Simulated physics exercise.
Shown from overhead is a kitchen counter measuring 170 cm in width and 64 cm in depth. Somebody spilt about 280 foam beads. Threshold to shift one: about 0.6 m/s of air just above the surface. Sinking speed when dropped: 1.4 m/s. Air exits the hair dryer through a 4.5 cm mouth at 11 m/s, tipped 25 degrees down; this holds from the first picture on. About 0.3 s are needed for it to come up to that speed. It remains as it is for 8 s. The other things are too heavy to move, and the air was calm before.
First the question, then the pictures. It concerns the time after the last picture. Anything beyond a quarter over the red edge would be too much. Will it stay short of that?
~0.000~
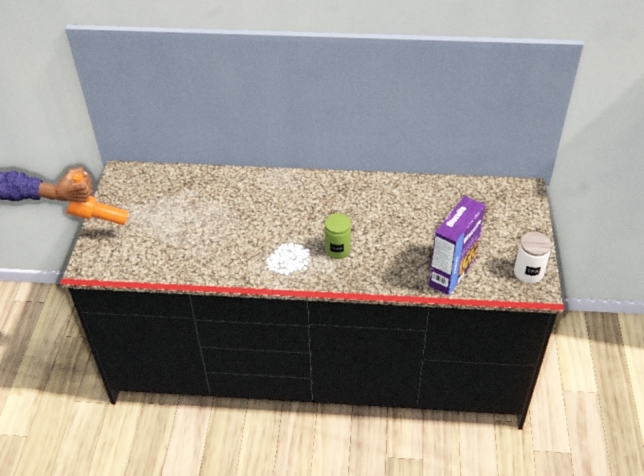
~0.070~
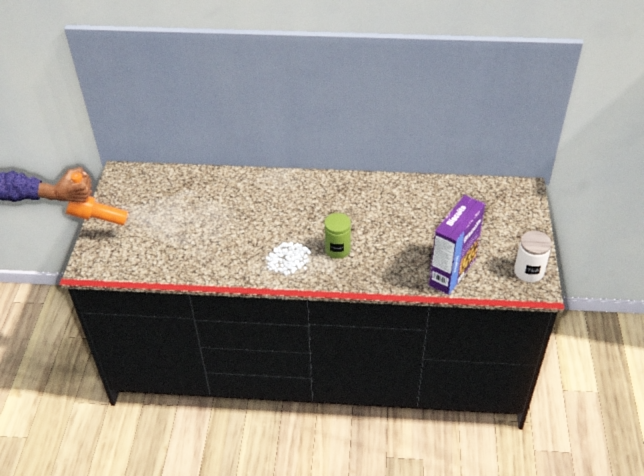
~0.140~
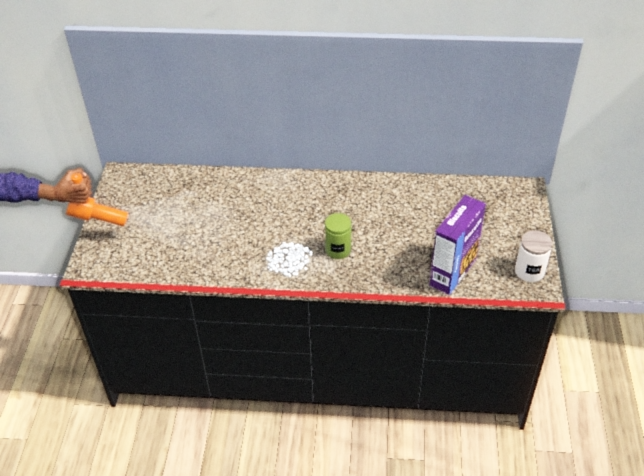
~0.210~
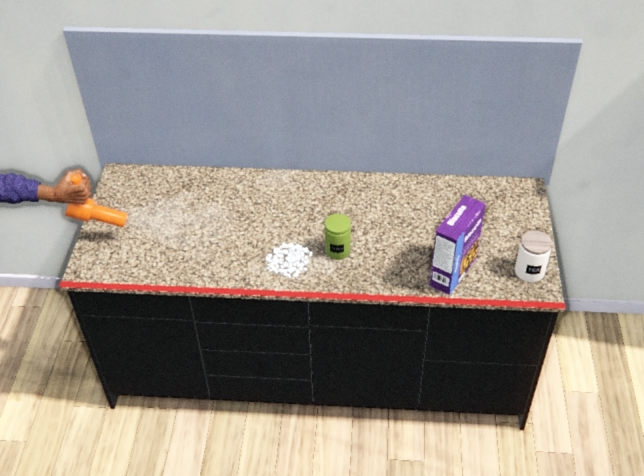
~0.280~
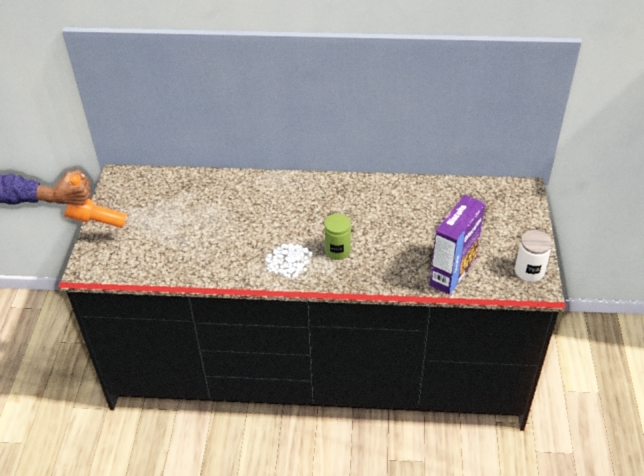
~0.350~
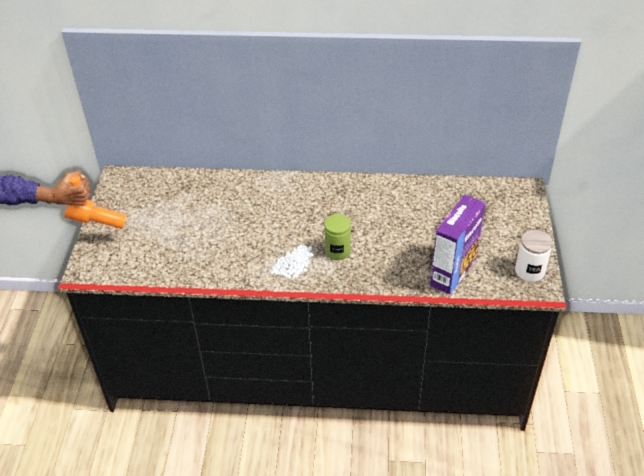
No, it gets that far.
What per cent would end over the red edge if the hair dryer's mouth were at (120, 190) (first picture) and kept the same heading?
The share would be near 80 %.
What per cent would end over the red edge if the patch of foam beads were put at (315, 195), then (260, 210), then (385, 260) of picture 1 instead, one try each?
In that order: 0 %, 0 %, 10 %.
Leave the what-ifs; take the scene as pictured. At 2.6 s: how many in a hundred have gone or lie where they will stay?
Some 80 per cent.
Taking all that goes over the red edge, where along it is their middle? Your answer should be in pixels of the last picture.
The middle crossing sits close to (390, 301) in the last picture.
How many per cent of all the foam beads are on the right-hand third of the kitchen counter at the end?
Roughly 10 %.
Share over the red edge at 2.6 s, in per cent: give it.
The share is about 70 percent.
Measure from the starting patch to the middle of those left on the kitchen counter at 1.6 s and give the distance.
Roughly 55 cm.
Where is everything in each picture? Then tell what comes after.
In the first frame, the middle of the foam beads is near (288, 260), none has stirred yet and the mouth of the hair dryer is at (126, 219).
In the second frame, the middle of the foam beads is near (288, 257), none has stirred yet and the red edge is centred on (307, 297).
In the third frame, the middle of the foam beads is near (290, 257), none has stirred yet, the top of a jar is at (338, 222) and the top of a carton is at (461, 217).
In the fourth frame, the middle of the foam beads is near (290, 258) and about 1 % have left their places.
In the fifth frame, the middle of the foam beads is near (290, 258) and about 1 % have left their places.
In the sixth frame, the middle of the foam beads is near (295, 263), the farthest in sight from the hair dryer is at (311, 256) and about 40 % have left their places.
After 1.6 s, 70 % are over the red edge; the middle of those still in play is near (452, 251); 74 % have settled or left.
After 2.6 s, 71 % are over the red edge; the middle of those still in play is near (452, 249); 81 % have settled or left.
After 4.4 s, 71 % are over the red edge; the middle of those still in play is near (452, 251); 85 % have settled or left.
After 8.0 s, at the end, 71 % are over the red edge.
